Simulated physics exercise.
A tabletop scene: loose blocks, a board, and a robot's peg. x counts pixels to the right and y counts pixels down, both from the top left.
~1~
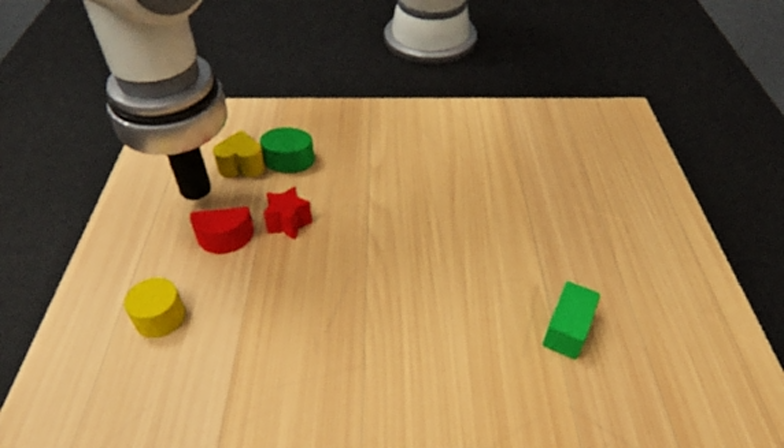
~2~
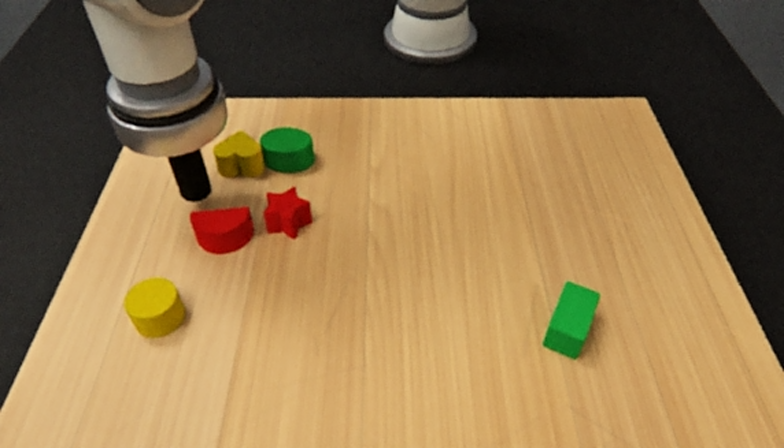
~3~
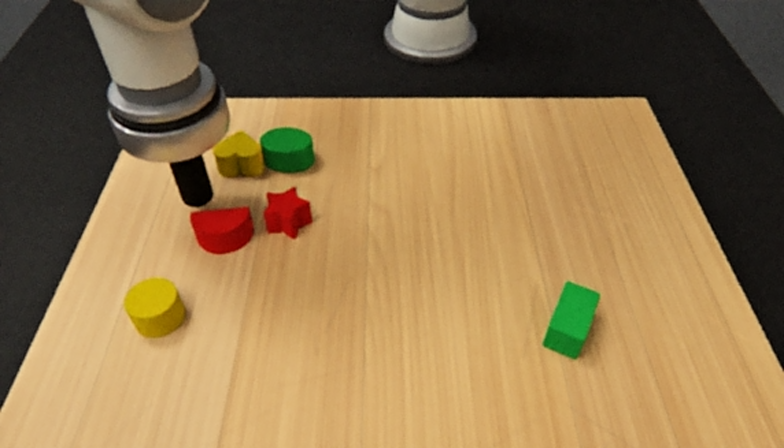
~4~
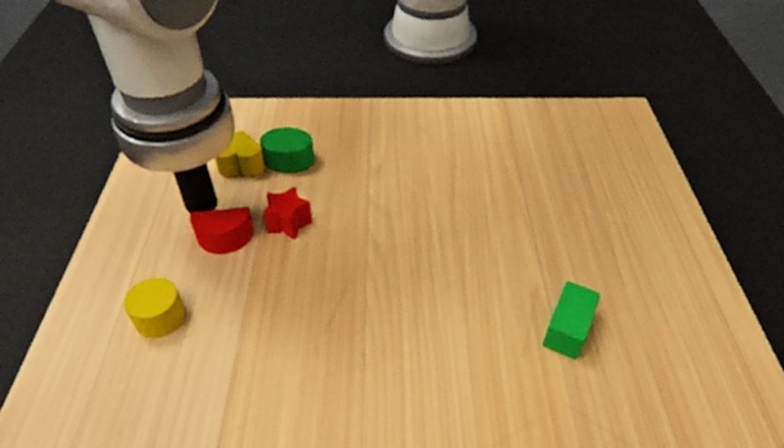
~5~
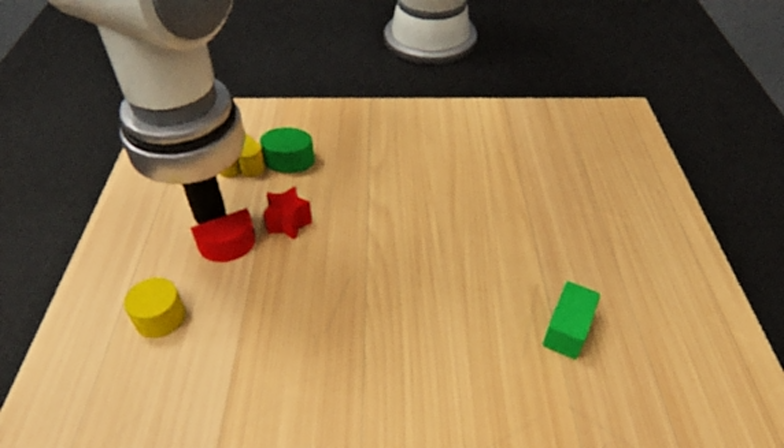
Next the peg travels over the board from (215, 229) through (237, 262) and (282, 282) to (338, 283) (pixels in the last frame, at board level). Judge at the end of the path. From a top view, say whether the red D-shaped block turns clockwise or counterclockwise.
Seen from above, clockwise.
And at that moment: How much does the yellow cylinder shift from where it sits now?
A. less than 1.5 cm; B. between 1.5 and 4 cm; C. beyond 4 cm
The one that fits is A, less than 1.5 cm.
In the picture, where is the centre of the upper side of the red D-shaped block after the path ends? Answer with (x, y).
It will likely be found at (316, 291).
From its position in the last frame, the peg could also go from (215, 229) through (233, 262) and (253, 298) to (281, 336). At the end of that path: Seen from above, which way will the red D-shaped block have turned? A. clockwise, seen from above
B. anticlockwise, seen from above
The correct letter is B.
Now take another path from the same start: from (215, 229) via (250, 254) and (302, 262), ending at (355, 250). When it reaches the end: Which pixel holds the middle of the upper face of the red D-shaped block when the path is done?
At the end it should sit near (281, 267).
On the path given first. One third of the way, peg at (235, 251); red D-shaped block at (256, 257), turned 30° anticlockwise.
Two thirds of the way, peg at (280, 270); red D-shaped block at (298, 282).
At the end, peg at (337, 271); yellow cylinder still; red D-shaped block at (316, 291), turned 20° clockwise; red star block still.
